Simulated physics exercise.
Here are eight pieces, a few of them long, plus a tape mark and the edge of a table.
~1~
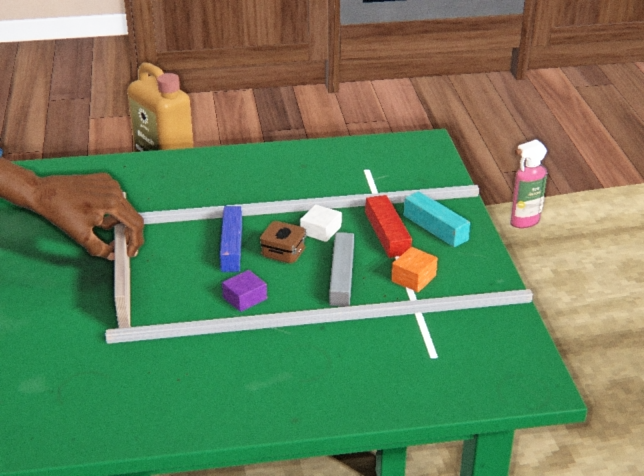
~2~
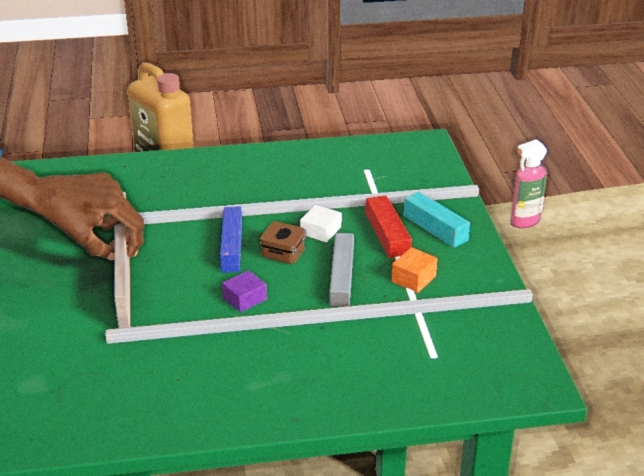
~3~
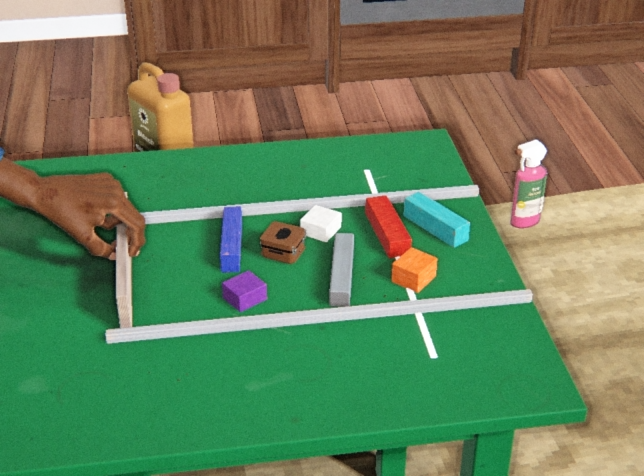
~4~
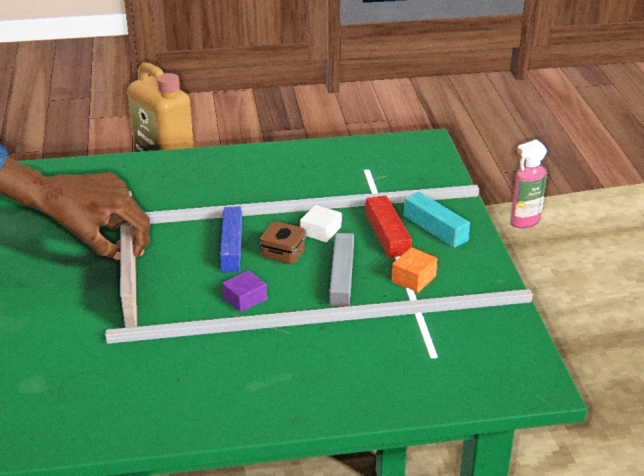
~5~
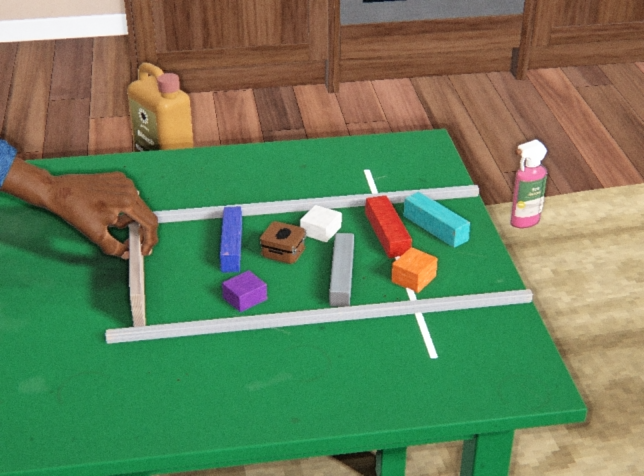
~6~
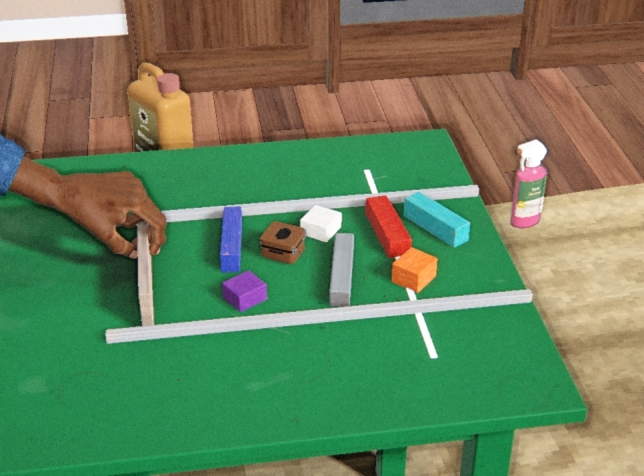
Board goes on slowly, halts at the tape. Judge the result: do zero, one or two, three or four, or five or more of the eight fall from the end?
Turns out no piece gets pushed past the edge and drops.
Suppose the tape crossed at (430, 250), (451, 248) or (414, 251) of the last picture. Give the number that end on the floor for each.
It would be 1, 3 and 0.
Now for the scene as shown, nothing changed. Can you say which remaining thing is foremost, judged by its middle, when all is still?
It is the turquoise bar.
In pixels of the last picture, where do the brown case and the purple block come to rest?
For the brown case it's (427, 229), and for the purple block it's (425, 279).
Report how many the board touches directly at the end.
2 in contact.
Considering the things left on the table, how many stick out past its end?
Counting them gives 1.
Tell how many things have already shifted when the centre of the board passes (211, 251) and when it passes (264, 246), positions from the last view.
At the first spot the count is 0, and at the second it is 3.
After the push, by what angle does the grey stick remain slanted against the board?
I'd estimate about 15 degrees.
Early on, none off yet; turquoise bar at rest near (436, 219); orange block at rest near (414, 270); red bar at rest near (388, 226).
Finally, the number that fall off is zero.
